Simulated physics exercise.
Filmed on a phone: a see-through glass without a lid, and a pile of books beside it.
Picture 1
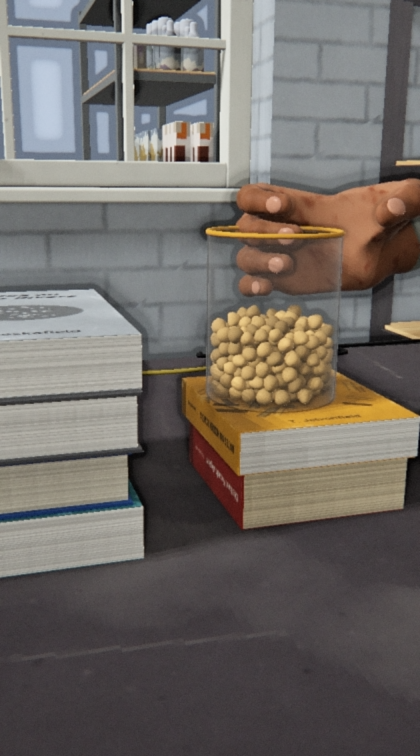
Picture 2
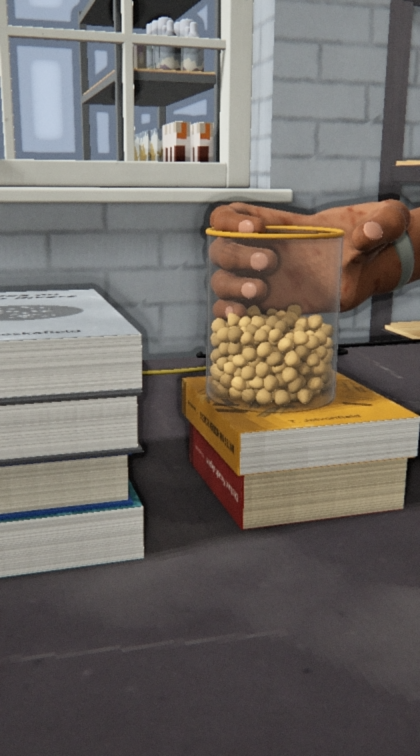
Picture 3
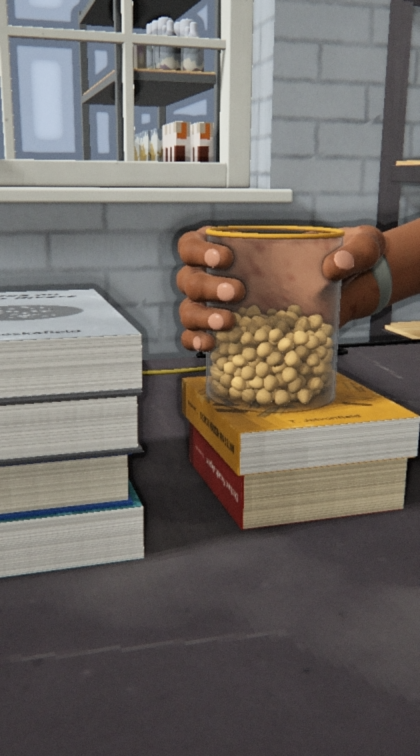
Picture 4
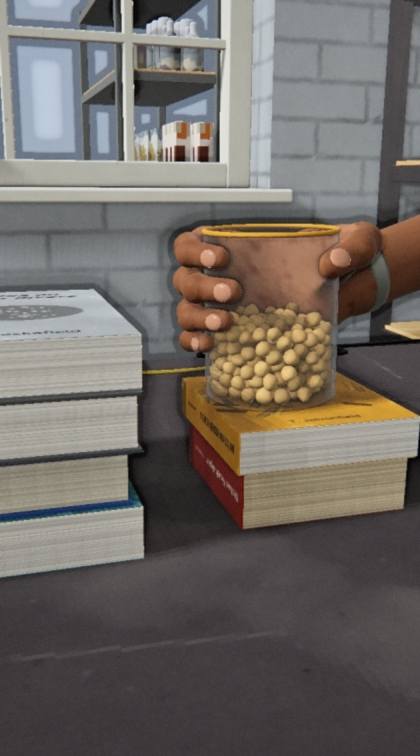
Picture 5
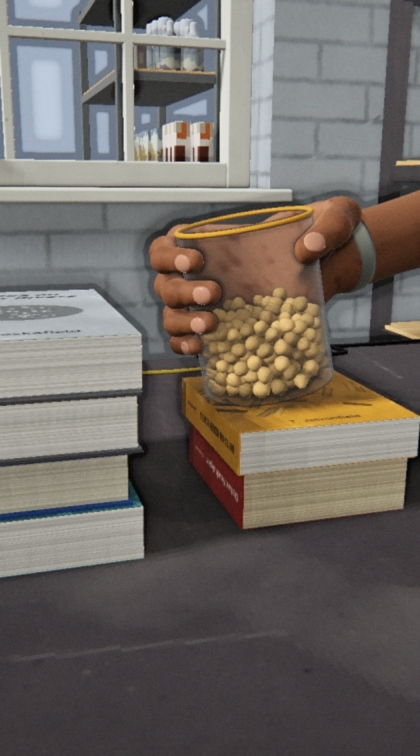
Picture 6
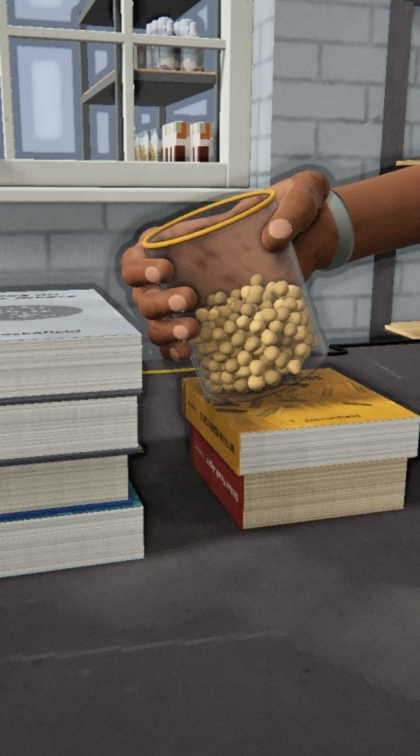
A hand reaches around a clear glass of dried chickpeas and tilts it left.
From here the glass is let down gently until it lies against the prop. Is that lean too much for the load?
What is in the glass keeps within the rim.
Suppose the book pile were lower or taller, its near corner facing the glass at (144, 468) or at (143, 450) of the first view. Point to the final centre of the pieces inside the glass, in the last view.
At about (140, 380), and at (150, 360).
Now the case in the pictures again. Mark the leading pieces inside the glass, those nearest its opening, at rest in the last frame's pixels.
Roughly at (174, 320).
Then, 0.20 s on from there, the glass leans 34°; everything is still inside.
Then, 0.41 s on from there, the glass rests on the book pile at 42°; everything is still inside.
Then, 0.67 s on from there, the glass rests on the book pile at 43°; everything is still inside.
In the end, the glass rests on the book pile at 43°; everything is still inside.
